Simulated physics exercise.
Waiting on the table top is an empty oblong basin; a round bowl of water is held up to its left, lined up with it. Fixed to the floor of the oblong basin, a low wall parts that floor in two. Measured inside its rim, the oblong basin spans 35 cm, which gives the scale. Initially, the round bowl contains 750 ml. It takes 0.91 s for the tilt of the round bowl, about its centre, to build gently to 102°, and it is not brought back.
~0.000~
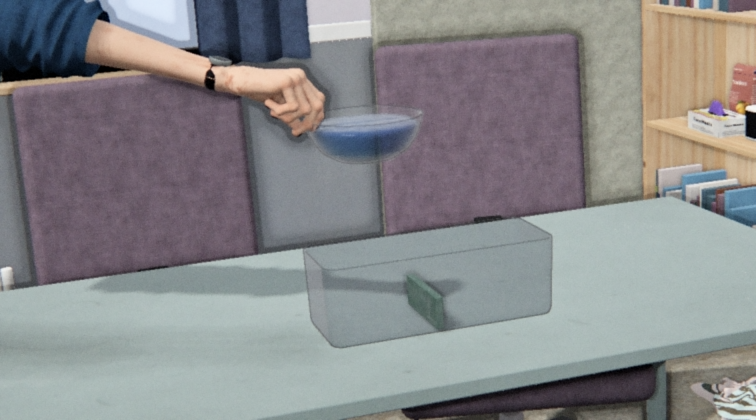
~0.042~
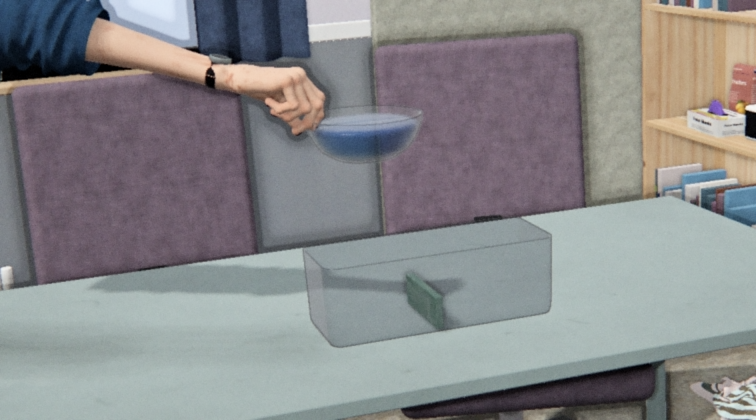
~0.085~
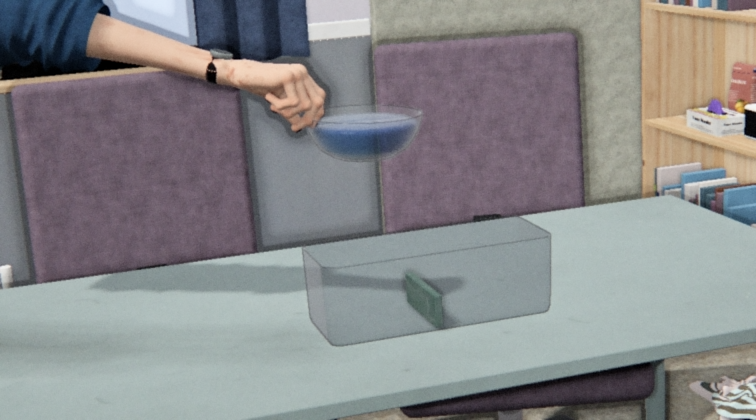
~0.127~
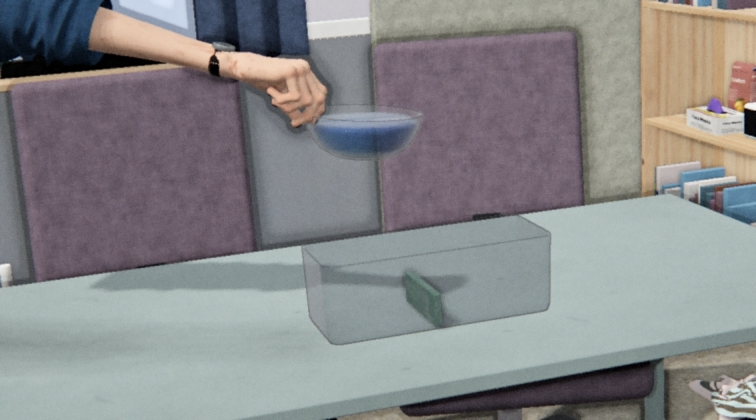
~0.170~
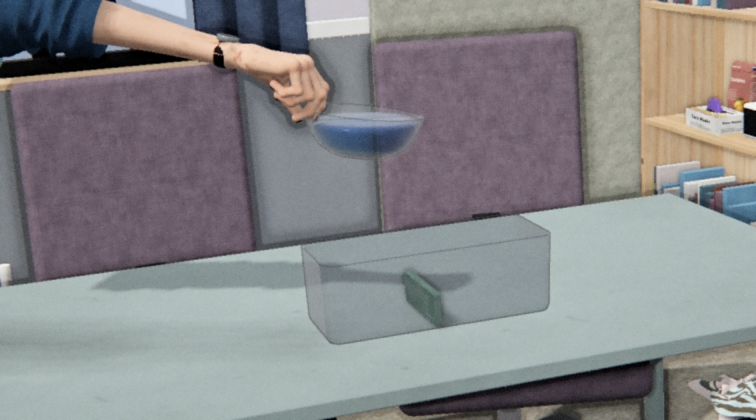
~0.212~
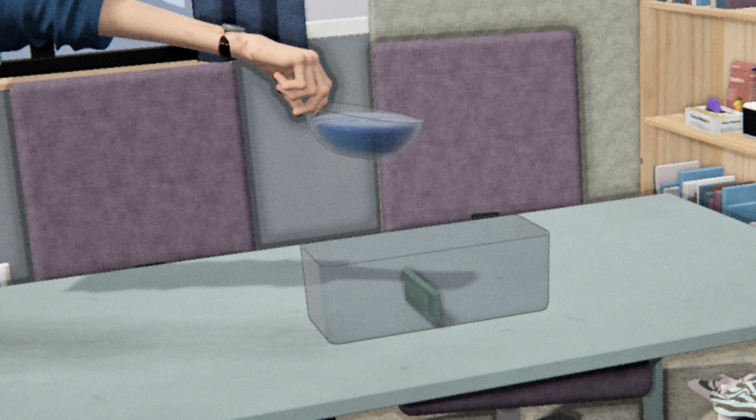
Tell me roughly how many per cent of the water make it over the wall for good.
Roughly 87 per cent make it over.
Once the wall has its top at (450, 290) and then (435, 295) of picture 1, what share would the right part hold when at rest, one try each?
Respectively close to 65 and 70 %.
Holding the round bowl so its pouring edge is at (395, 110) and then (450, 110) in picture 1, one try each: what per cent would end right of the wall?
Try 1: Approx. 80 %; try 2: Approx. 90 %.
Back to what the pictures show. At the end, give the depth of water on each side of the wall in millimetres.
4 mm left, 28 mm right.
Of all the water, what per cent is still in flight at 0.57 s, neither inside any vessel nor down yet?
Near 54 per cent at that time.
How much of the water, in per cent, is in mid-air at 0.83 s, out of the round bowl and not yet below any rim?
Something like 6 per cent of the total.
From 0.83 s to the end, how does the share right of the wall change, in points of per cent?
Net gain of about 2.
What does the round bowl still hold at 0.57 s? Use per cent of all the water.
Close to 26 percent of the liquid remains at that time.
After 0.57 s the tilt is 71° and 26 per cent is still to pour, 0 is left of the wall and 21 right of it.
After 0.83 s the tilt is 100° and 0 per cent is still to pour, 8 is left of the wall and 85 right of it.
After 1.11 s the tilt is 102° and 0 per cent is still to pour, 12 is left of the wall and 87 right of it.
After 1.41 s the tilt is 102° and 0 per cent is still to pour, 12 is left of the wall and 87 right of it.
In the end 12 per cent lies left of the wall, 87 right of it and 1 outside.
